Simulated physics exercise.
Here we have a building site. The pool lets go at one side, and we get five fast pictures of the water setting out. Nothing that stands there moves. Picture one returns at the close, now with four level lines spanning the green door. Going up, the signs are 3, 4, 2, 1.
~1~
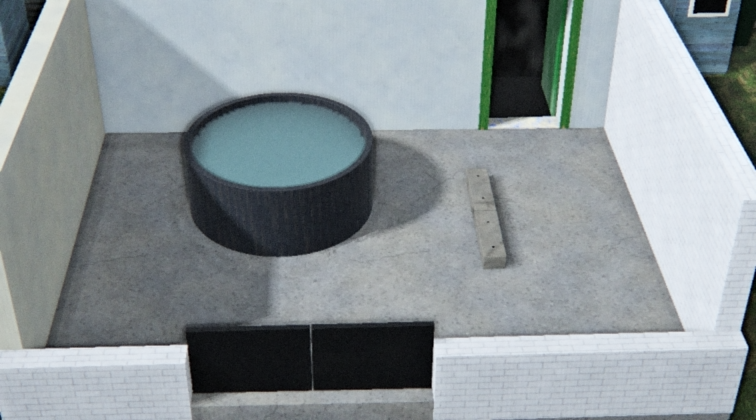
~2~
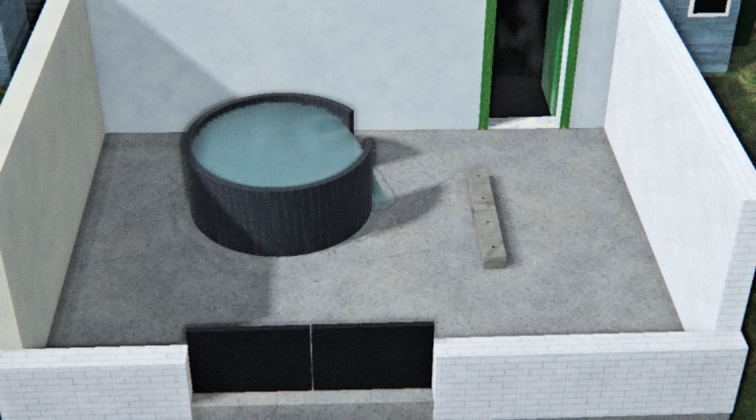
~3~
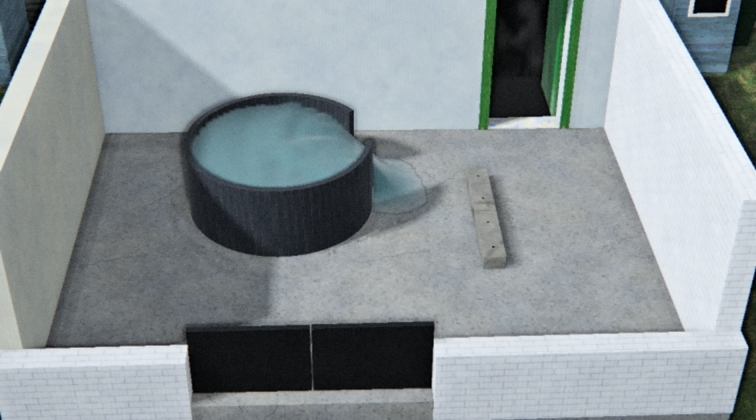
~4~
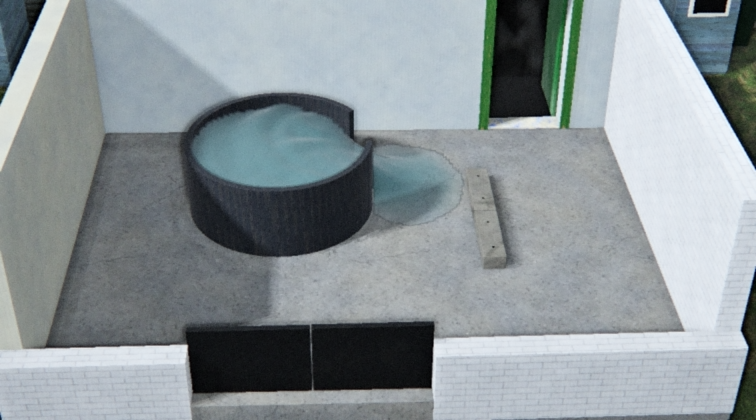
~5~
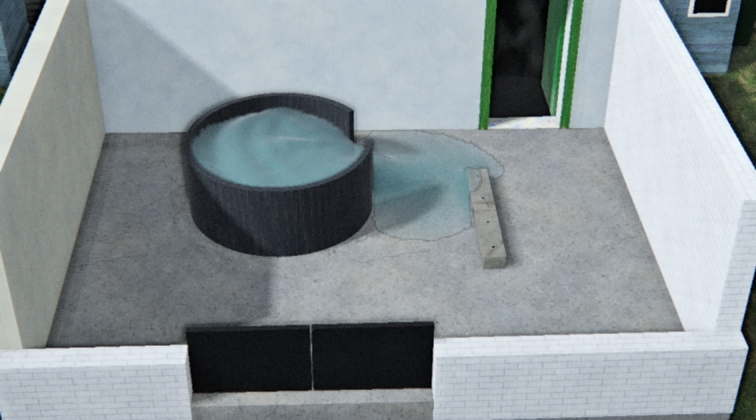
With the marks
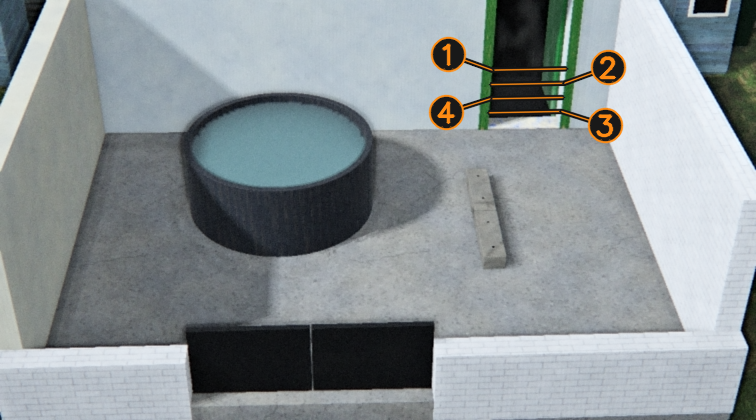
In the video, a round dark pool stands in a walled yard; a gap opens on its right side, and water pours out, spreading rightward across the grey ground and reaching a low concrete block.
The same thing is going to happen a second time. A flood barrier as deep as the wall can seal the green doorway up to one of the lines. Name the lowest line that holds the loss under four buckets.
3.
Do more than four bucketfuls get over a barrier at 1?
No.
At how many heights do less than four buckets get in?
All of them.
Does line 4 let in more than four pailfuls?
No.
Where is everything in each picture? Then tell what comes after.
In the first picture, water in the pool at rest, its middle at (279, 145); foot of the green doorway at (523, 128); shut gate at (311, 338).
In the second picture, front seen at (380, 186), 1 % of the ground wet.
In the third picture, front seen at (398, 162), 3 % of the ground wet.
In the fourth picture, front seen at (437, 158), 6 % of the ground wet.
In the fifth picture, front seen at (487, 158), 11 % of the ground wet.
On the marked copy, 1 at (529, 69); 2 at (527, 83); 3 at (525, 112); 4 at (526, 98); from the bottom up 3, 4, 2, 1.
With 1, nothing gets over.
With 2, nothing gets over.
With 3, a bucket or two gets in.
With 4, nothing gets over.
